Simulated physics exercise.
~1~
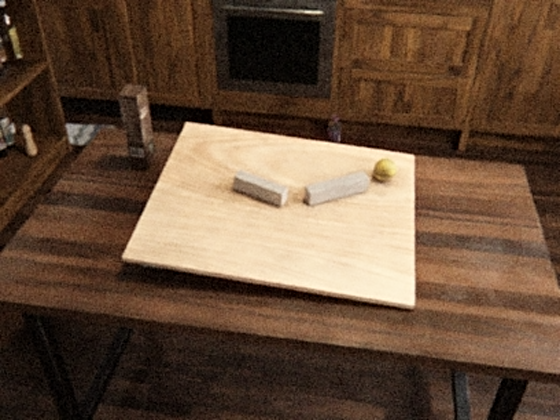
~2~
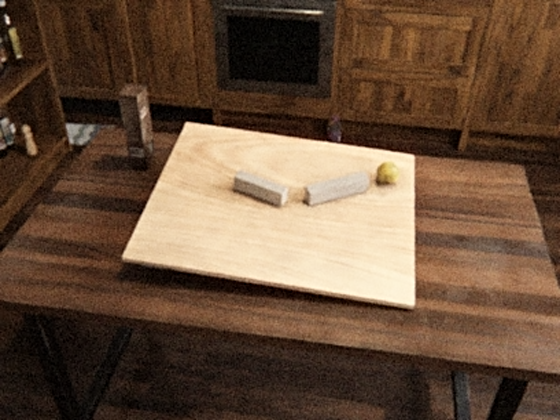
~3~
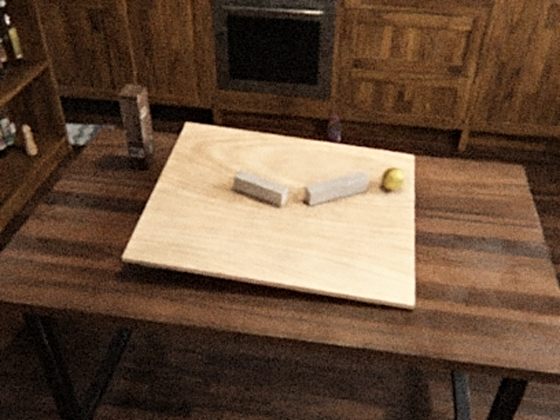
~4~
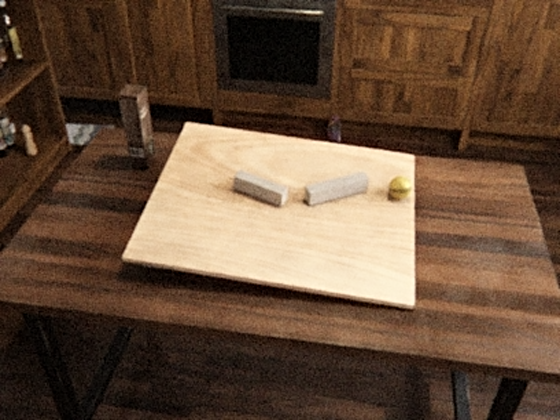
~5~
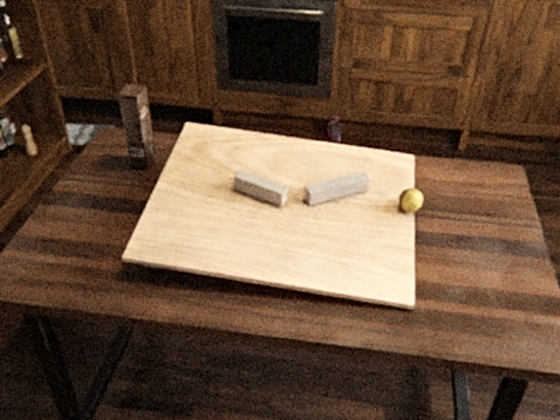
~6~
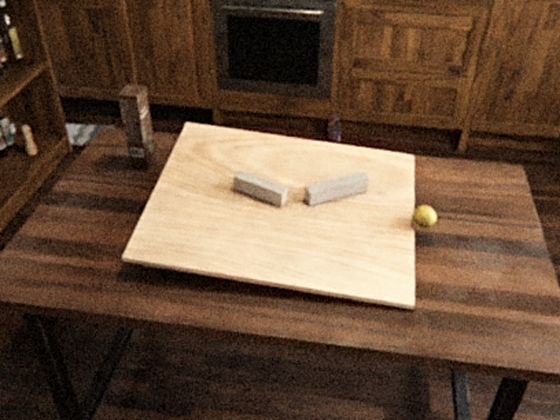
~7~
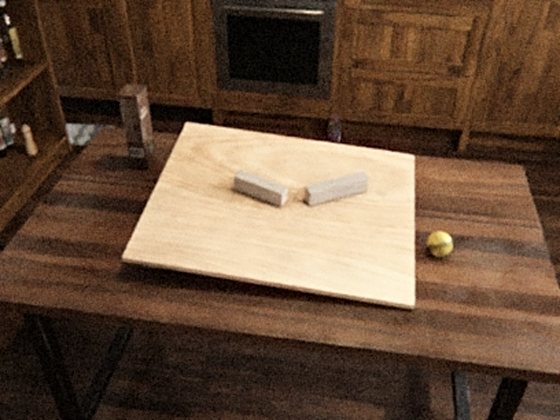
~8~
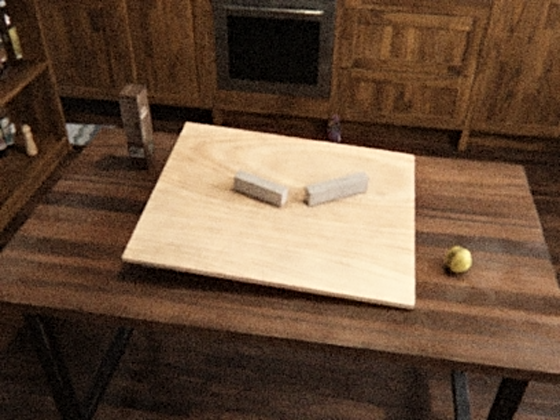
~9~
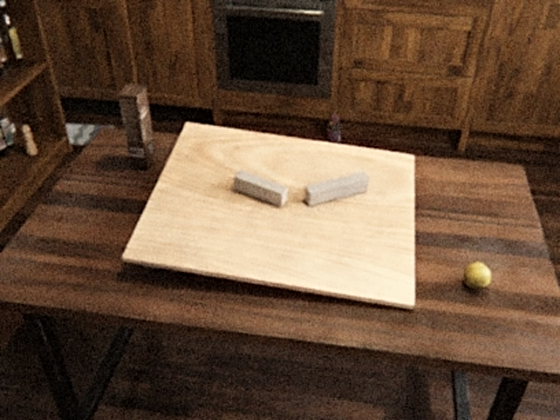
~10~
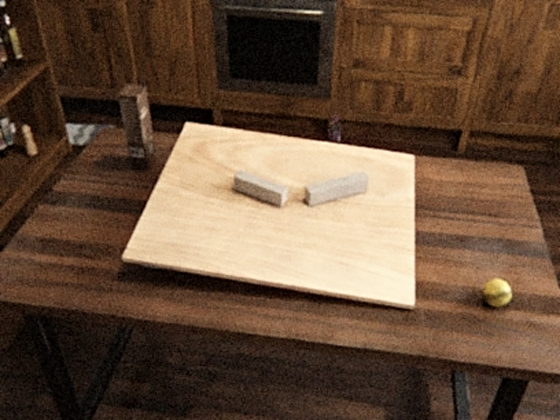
A wide, pale wooden board lies askew on a dark plank table in a dim kitchen, seen from above and in front, with wooden cabinets and an oven behind. Two grey blocks rest near the middle of the board, a yellow ball sits near its upper right corner, and a brown carton stands on the table at the back left. The ball slowly rolls right and towards the viewer, clear of the blocks. It passes over the board's right edge onto the tabletop. It keeps rolling and ends near the table's front right corner, while the board, blocks and carton stay still.
